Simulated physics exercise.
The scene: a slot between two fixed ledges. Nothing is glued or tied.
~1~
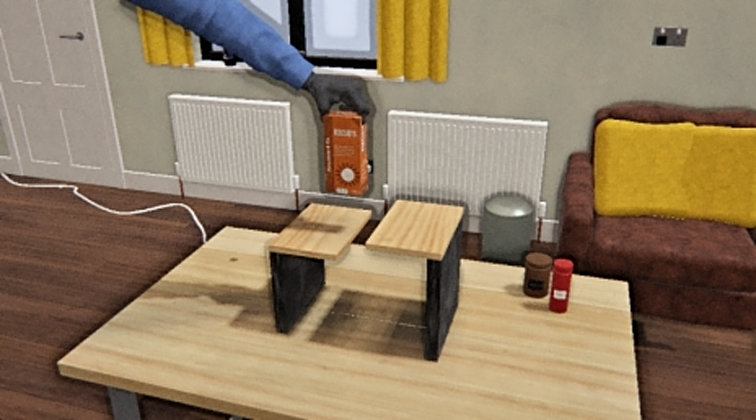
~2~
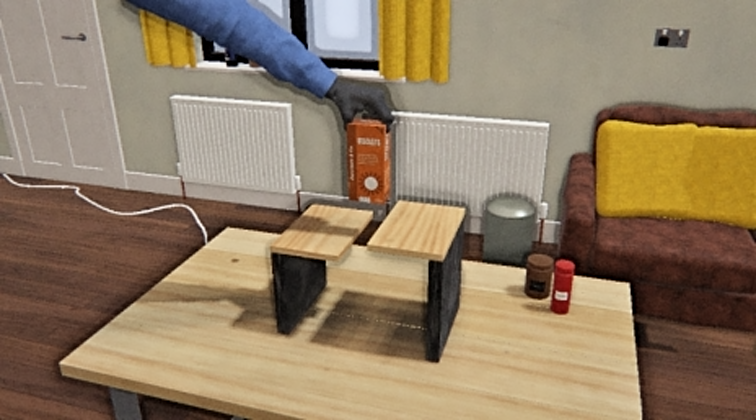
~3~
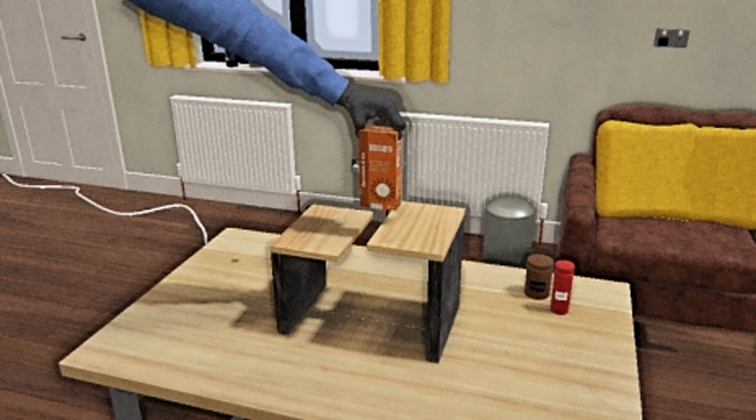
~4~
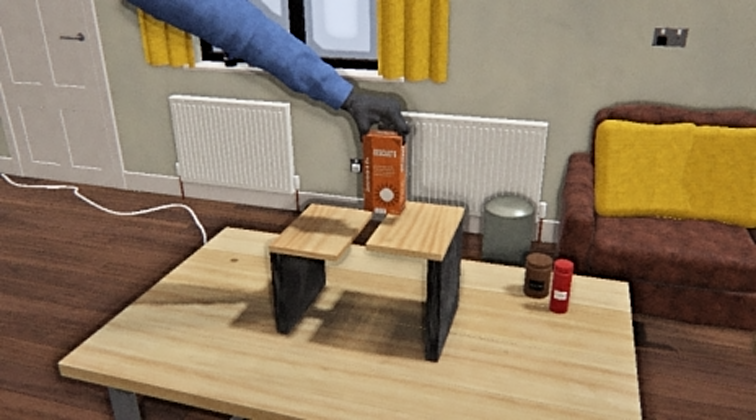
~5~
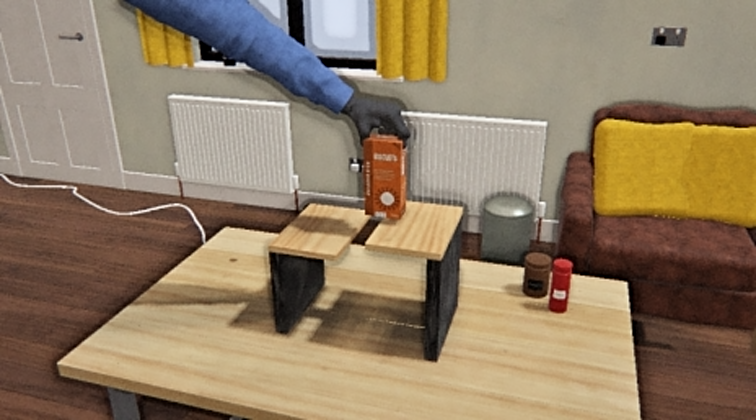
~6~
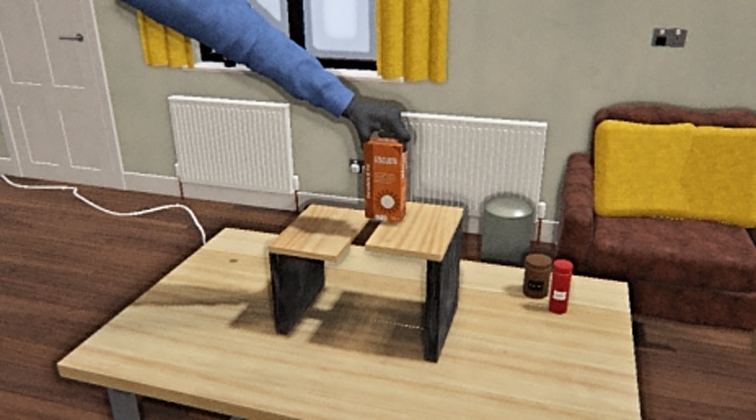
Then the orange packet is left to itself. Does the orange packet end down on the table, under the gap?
Here the packet lodges.
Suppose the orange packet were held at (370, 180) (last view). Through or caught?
Then it is caught.
Then, 0.20 s past the last view, nothing moves.
Then, 0.50 s past the last view, orange packet resting near (385, 184).
Finally, all 3 still in place. Final places as the last picture's camera would see them, orange packet near (385, 184). The packet stays on top.
